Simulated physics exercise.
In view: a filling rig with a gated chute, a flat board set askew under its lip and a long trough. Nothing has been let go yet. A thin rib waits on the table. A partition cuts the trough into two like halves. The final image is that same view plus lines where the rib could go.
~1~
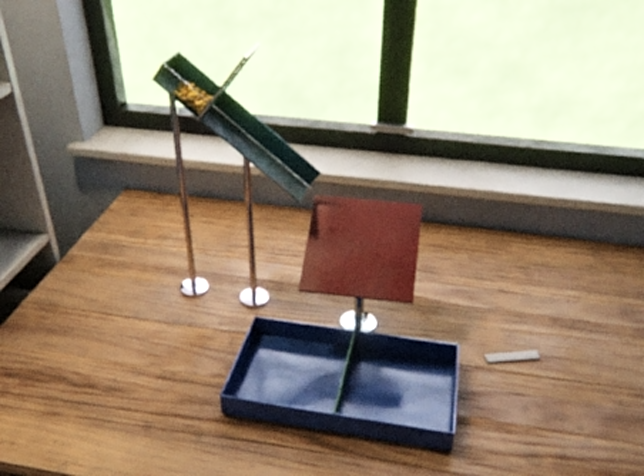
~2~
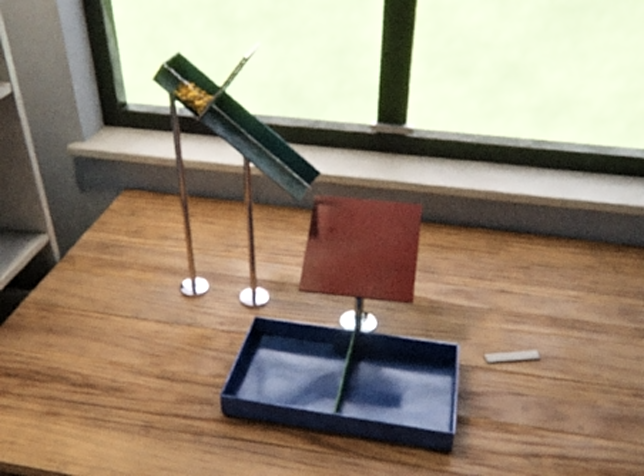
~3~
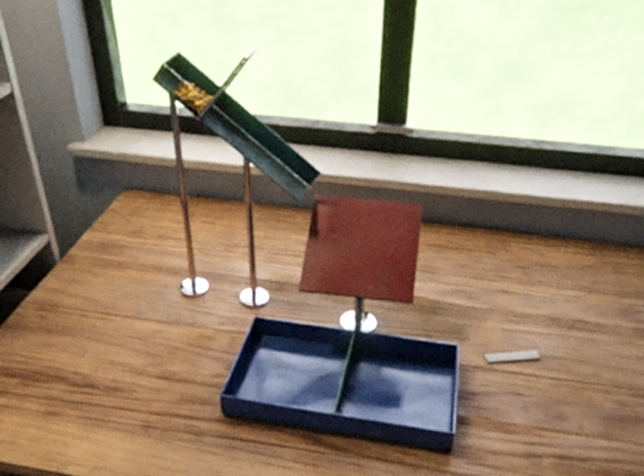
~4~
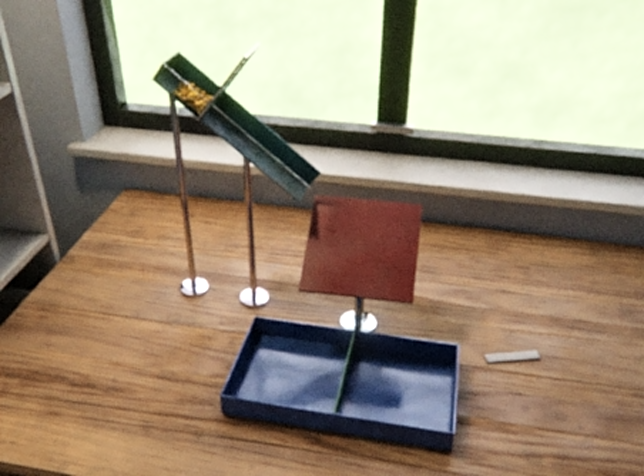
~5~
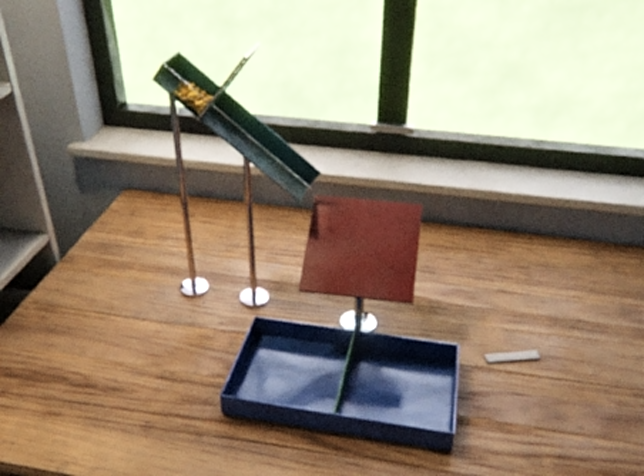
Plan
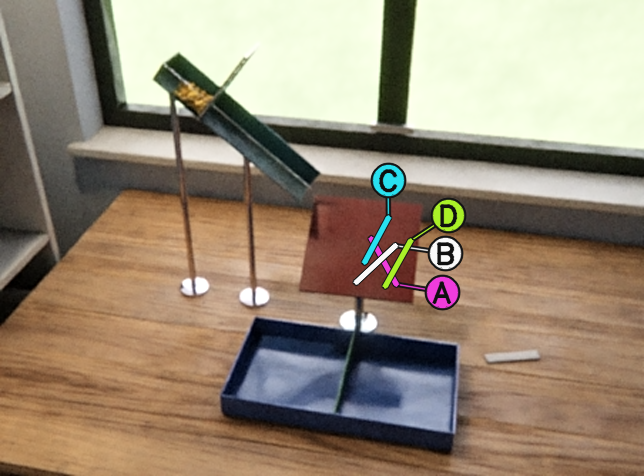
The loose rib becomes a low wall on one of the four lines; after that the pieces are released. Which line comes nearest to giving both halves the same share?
Choose C.
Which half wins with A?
Right.
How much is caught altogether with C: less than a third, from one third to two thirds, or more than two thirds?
More than two thirds.
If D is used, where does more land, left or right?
The right half.
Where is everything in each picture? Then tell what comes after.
In the first picture, load behind the gate at (198, 101), puffed corn balls; lip of the chute at (304, 194), sloping fairly steeply.
In the second picture, middle of the board at (362, 246), tilted fairly steeply; middle of its low edge at (355, 296); of its high edge at (368, 199).
In the third picture, front corners of the trough at (220, 395) and (454, 432); front end of its middle wall at (334, 413); gate still shut at (221, 92).
In the fourth picture, middle of the load at (198, 101); lip at (304, 194).
In the fifth picture, middle of the load at (198, 101); lip at (304, 194).
On the marked copy, line A from (371, 238) to (396, 284); line B from (395, 245) to (356, 282); line C from (388, 217) to (364, 262); line D from (410, 240) to (385, 286).
Choosing A, of what is caught, a small part in the left half, most in the right.
Choosing B, of what is caught, nearly all in the left half, a small part in the right.
Choosing C, of what is caught, about two thirds in the left half, about a third in the right.
Choosing D, of what is caught, a small part in the left half, nearly all in the right.
